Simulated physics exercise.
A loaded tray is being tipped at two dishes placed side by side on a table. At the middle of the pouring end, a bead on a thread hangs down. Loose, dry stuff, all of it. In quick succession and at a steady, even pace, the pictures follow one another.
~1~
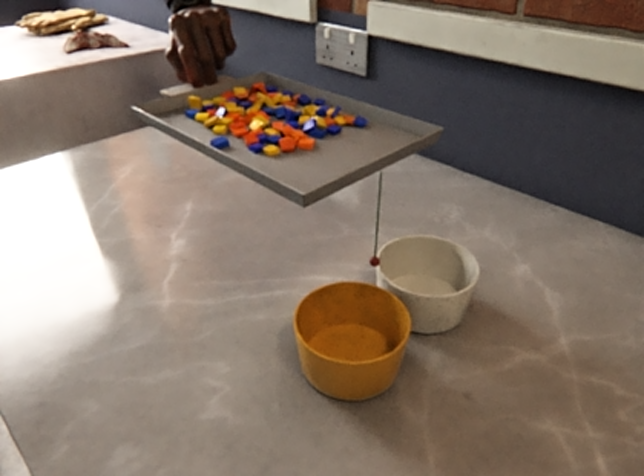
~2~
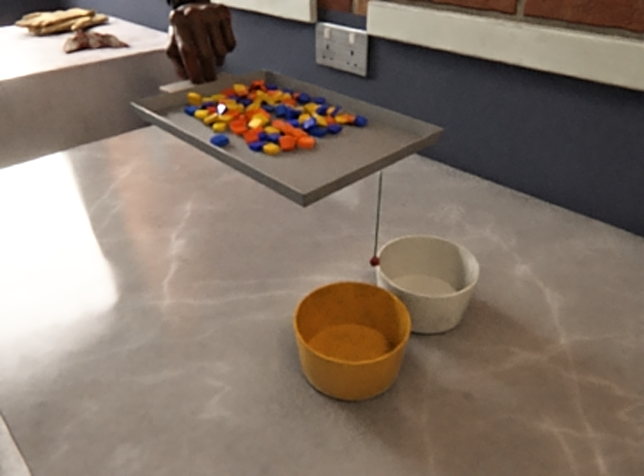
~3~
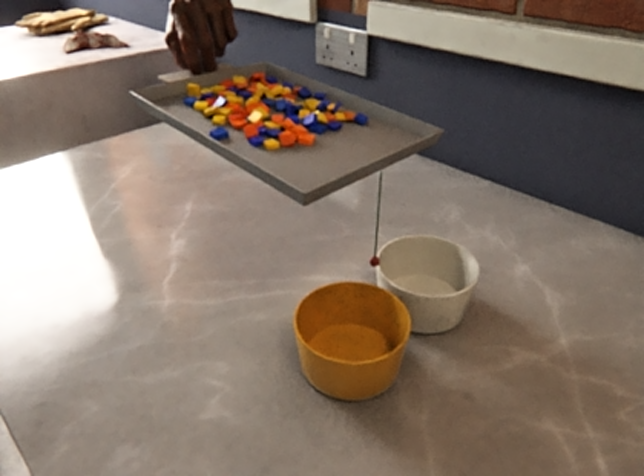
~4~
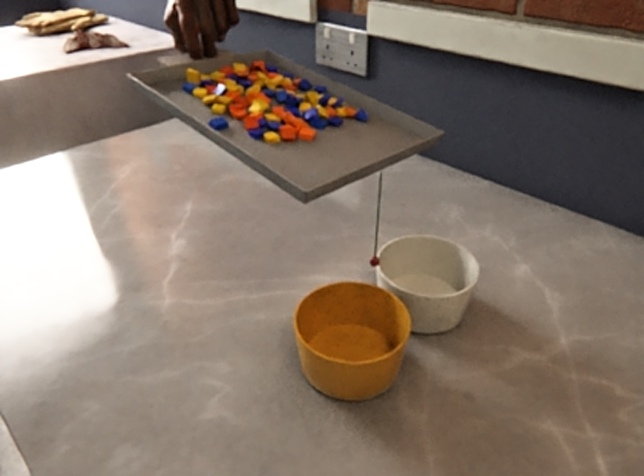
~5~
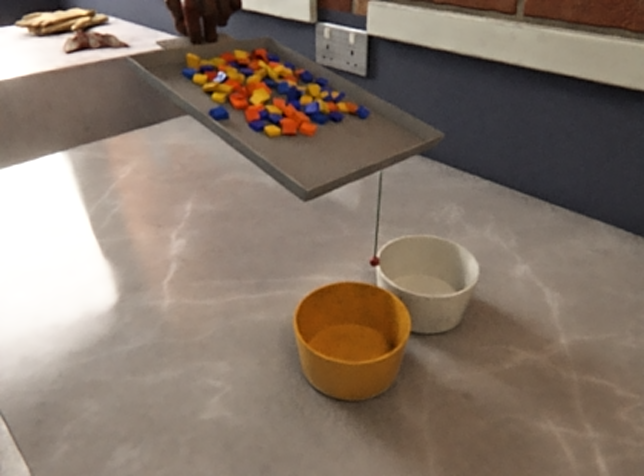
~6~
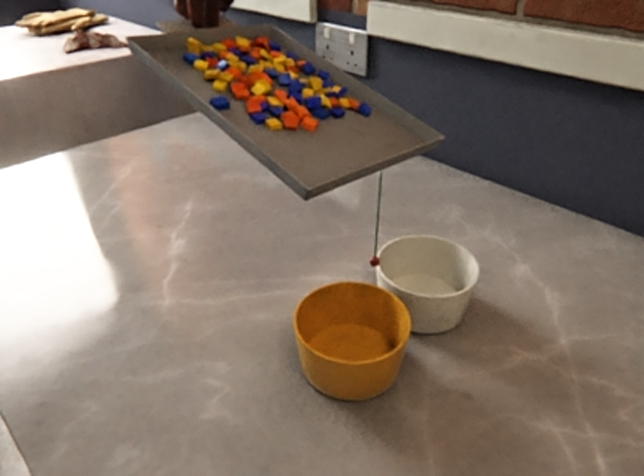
Dark hand raising the back of a grey tray of blue, orange and yellow tiles, tilting it above two bowls.
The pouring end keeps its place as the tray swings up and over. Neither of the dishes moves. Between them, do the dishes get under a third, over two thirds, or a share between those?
Between them they get over two thirds.
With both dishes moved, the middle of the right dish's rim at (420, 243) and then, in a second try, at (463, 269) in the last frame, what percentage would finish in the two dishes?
It comes to near 70 per cent the first time and near 60 per cent the second time.
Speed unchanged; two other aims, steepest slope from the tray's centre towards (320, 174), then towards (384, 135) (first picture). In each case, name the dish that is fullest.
Tries in order: The one to the left, the one to the right.
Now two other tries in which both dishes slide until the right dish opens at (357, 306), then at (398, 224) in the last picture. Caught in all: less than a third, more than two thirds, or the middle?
Try one: Under a third; try two: Under a third.
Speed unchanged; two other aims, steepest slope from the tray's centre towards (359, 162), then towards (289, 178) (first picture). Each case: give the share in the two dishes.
90 % and 60 %, roughly.
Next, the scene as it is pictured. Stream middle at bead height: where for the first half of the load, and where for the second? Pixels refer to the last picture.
Around (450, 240) first; around (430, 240) second.
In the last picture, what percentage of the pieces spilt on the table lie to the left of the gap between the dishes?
Looks like close to 0 per cent of it.
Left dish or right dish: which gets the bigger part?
That one is the one on the right.
Soon after the last picture, tray tipped steeply; most on the tray; a small part in the right dish; a stray few outside both; a small part in the air.
A little later, tray tipped past a quarter turn; about a third on the tray; about a third in the right dish; a small part outside both; about a quarter in the air.
Later still, tray tipped past a quarter turn; a stray few in the left dish; most in the right dish; about a quarter outside both.
At rest, tray tipped past a quarter turn; a stray few in the left dish; most in the right dish; about a quarter outside both.
